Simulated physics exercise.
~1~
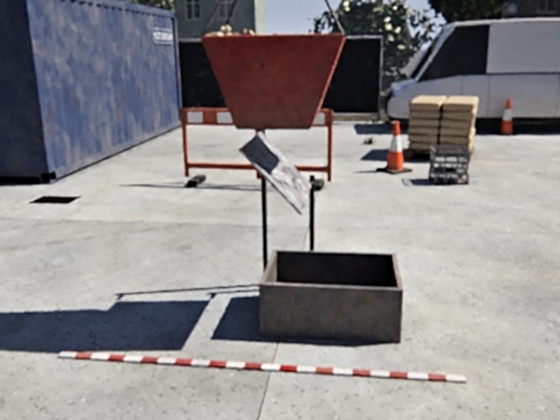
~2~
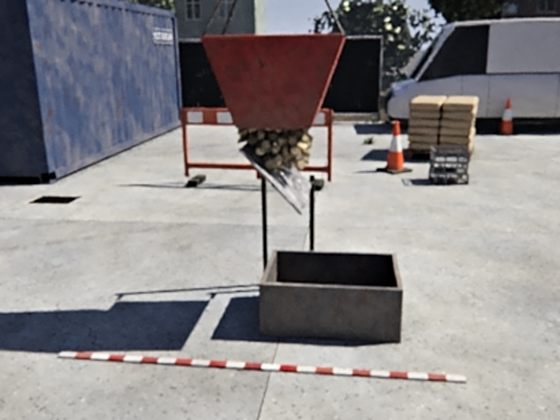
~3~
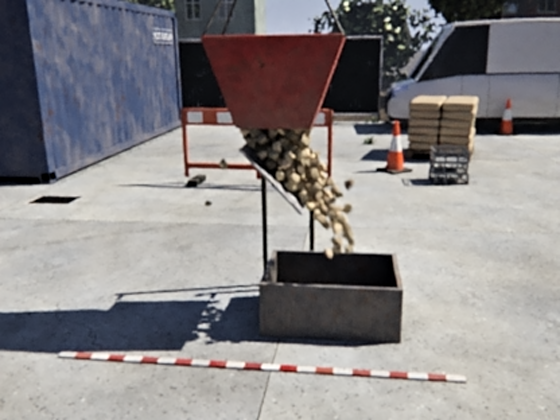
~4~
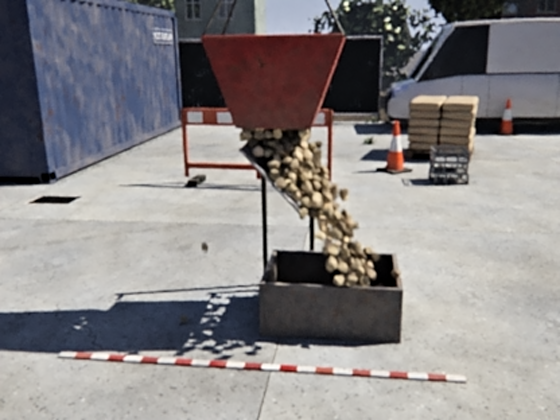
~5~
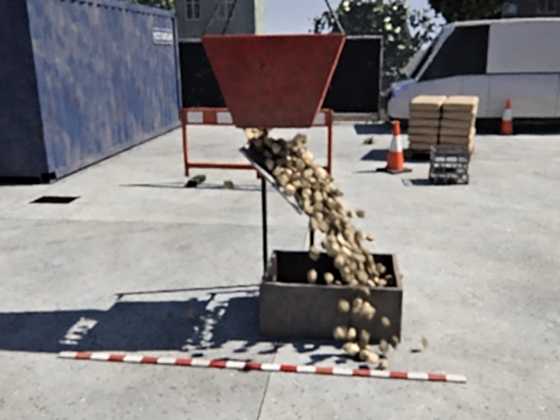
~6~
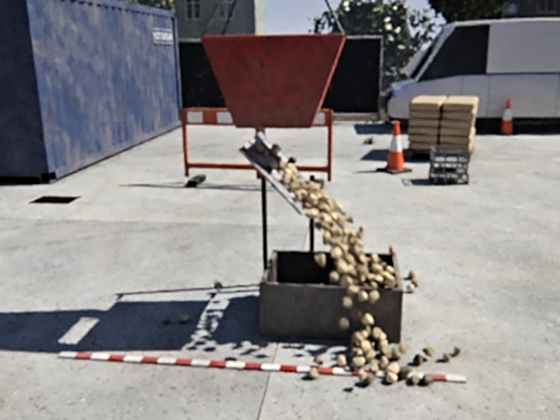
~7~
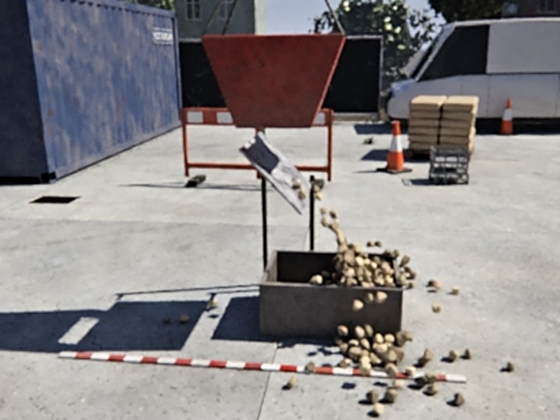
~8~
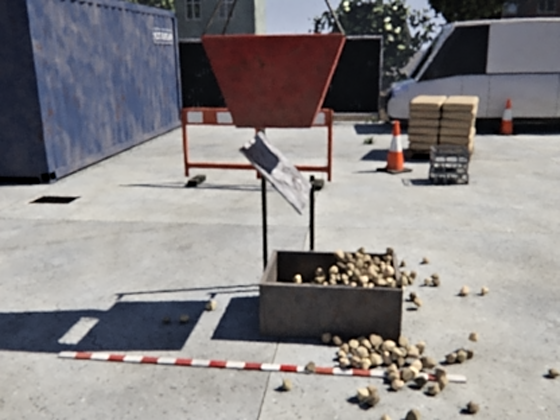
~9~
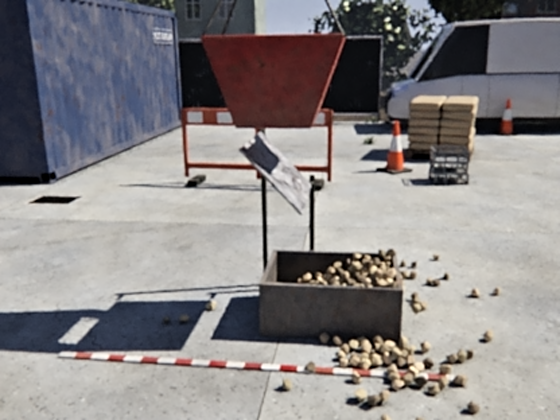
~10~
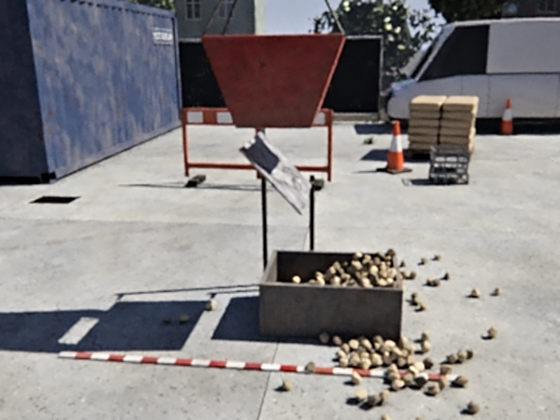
Red skip releasing stones onto a sloping steel plate, most tumbling into the bin below and others scattering in front and right.
